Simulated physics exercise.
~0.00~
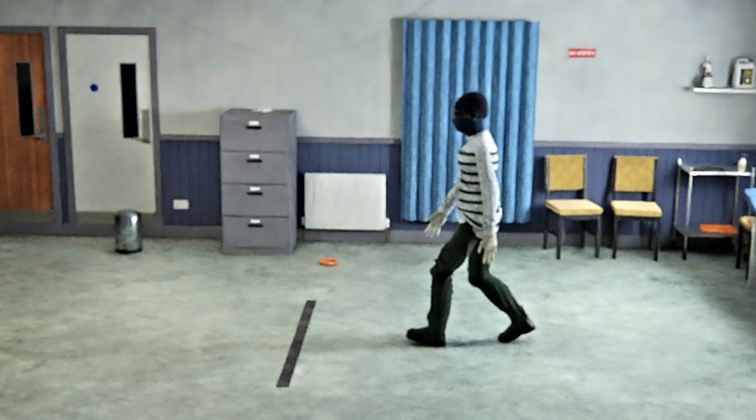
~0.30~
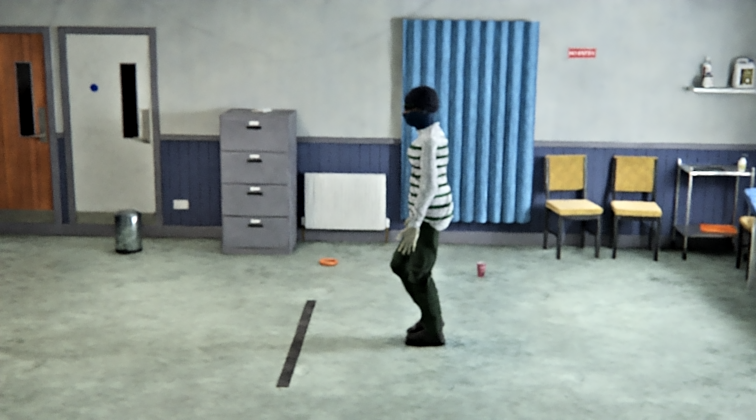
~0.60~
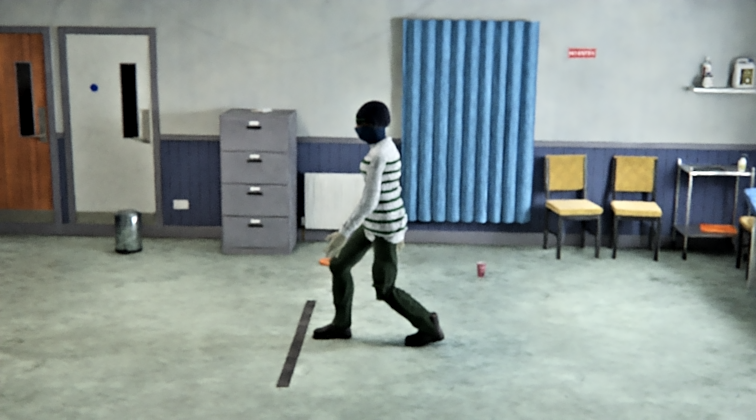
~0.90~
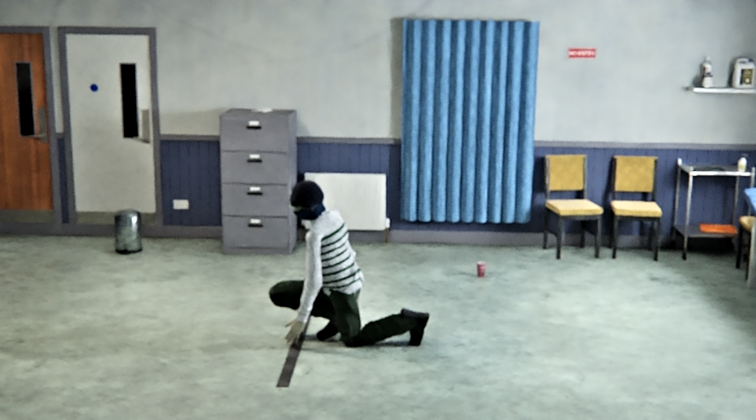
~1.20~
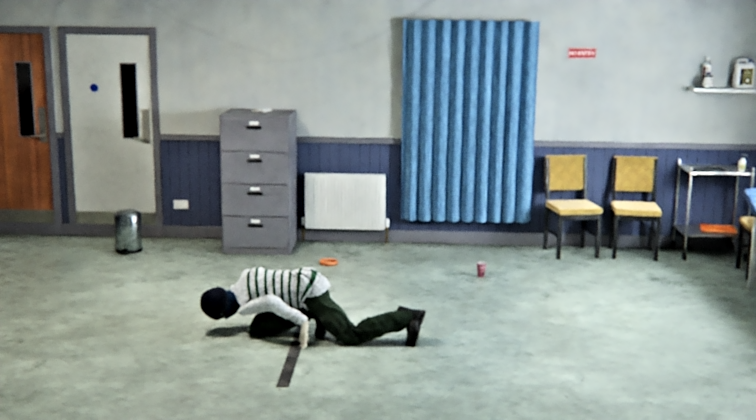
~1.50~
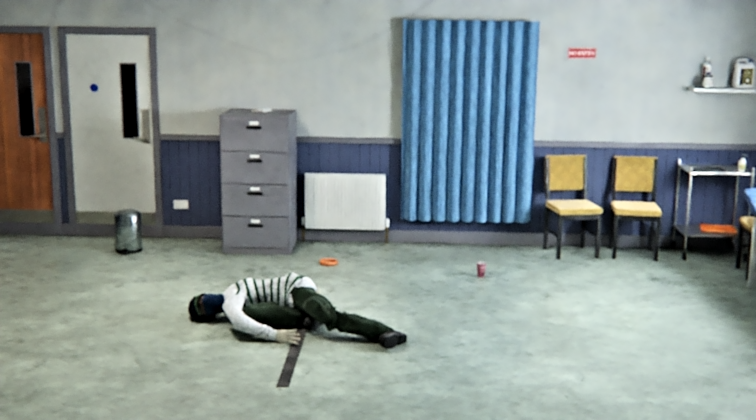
In a room with a blue curtain and grey cabinet, a masked person in a striped top walks left toward a black floor strip, sinks to one knee, pitches forward onto both hands and collapses, ending lying across the strip with head and chest beyond it.
